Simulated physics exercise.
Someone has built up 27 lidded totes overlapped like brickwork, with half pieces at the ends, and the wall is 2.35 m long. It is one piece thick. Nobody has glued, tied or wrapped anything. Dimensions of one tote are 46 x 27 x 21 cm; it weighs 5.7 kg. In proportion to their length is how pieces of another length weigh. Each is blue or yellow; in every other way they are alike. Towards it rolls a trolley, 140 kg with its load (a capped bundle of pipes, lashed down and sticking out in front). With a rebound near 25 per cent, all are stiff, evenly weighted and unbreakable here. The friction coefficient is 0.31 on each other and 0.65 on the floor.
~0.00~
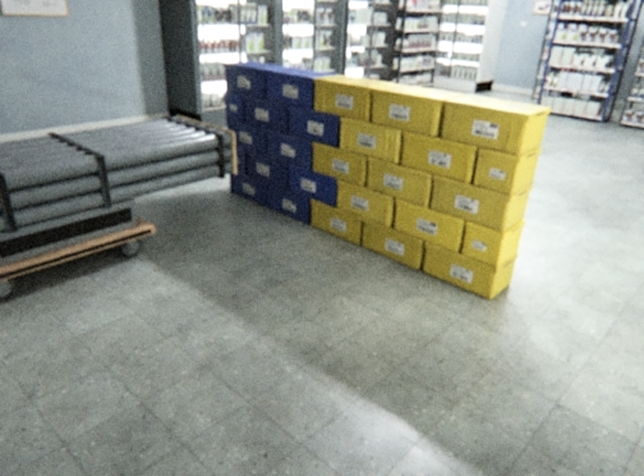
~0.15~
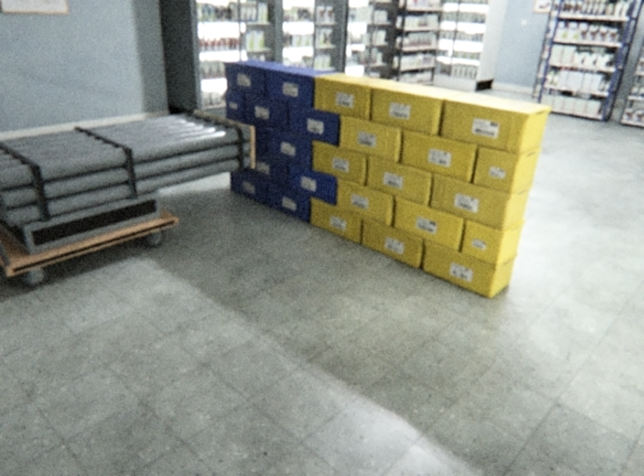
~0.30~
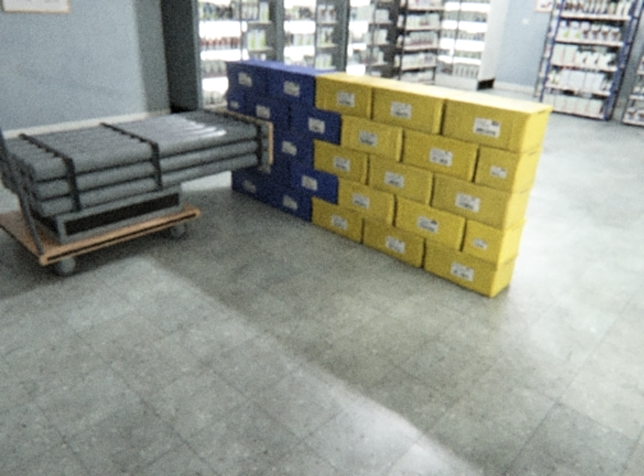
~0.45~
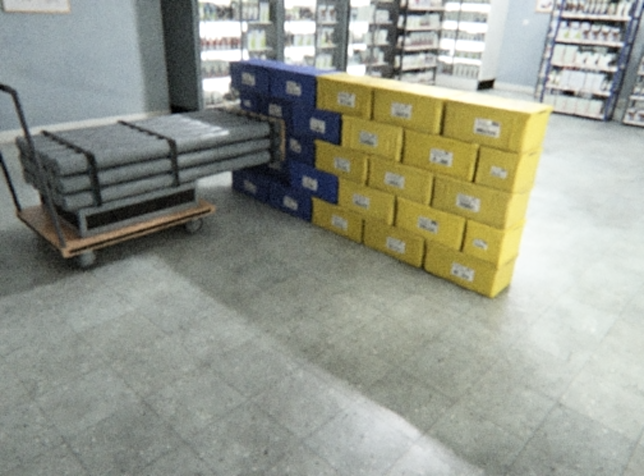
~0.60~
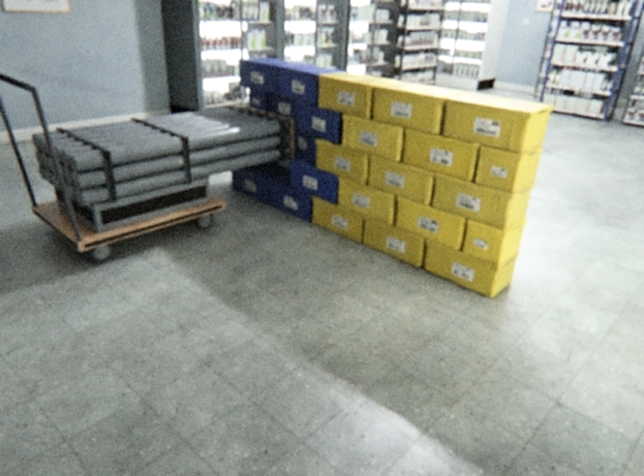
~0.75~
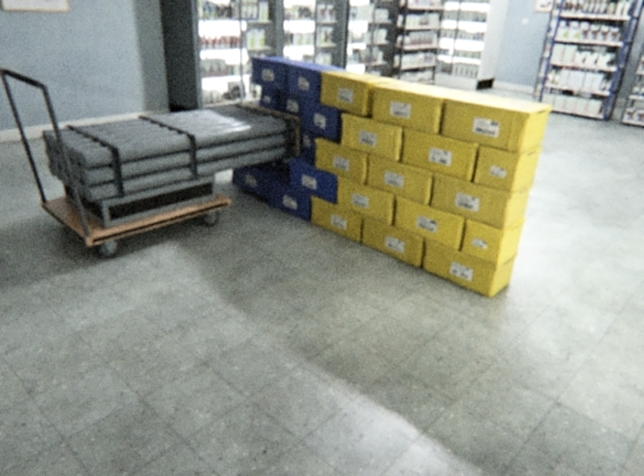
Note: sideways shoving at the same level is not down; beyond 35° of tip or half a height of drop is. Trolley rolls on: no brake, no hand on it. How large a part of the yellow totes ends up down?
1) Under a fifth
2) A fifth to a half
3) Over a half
The answer is 1.
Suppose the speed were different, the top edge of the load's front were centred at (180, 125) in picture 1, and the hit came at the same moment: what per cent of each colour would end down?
Down at the end: Blue 80 per cent, yellow 10 per cent.
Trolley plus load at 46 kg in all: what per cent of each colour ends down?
Blue 0, yellow 0 %.
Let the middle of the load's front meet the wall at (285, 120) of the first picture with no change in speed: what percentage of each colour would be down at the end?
Down at the end: Blue 80%, yellow 30%.
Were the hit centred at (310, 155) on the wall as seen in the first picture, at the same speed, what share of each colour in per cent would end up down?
For blue it's 80 per cent, for yellow 50 per cent.
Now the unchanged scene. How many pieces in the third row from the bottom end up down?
The tally comes to 2.
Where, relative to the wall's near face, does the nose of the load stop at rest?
65 cm beyond.
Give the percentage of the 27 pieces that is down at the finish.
I'd put it at about 35 percent.
By 1.02 s, load 37 cm past the wall's line, still rolling; none of the 15 yellow totes down (4 of 27 in all colours); top yellow tote unmoved; top blue tote tilted 15°.
By 1.46 s, load 50 cm past the wall's line, still rolling; 1 of the 15 yellow totes down (10 of 27 in all colours); top yellow tote unmoved; top blue tote tilted 54°, 65 cm lower.
When it is over (2.9 s), load 66 cm past the wall's line, stopped; 1 of the 15 yellow totes down (10 of 27 in all colours); top yellow tote unmoved; top blue tote upside down. That is 7 per cent. In pixels of the last frame, middles, top yellow tote near (417, 107), top blue tote near (485, 182).
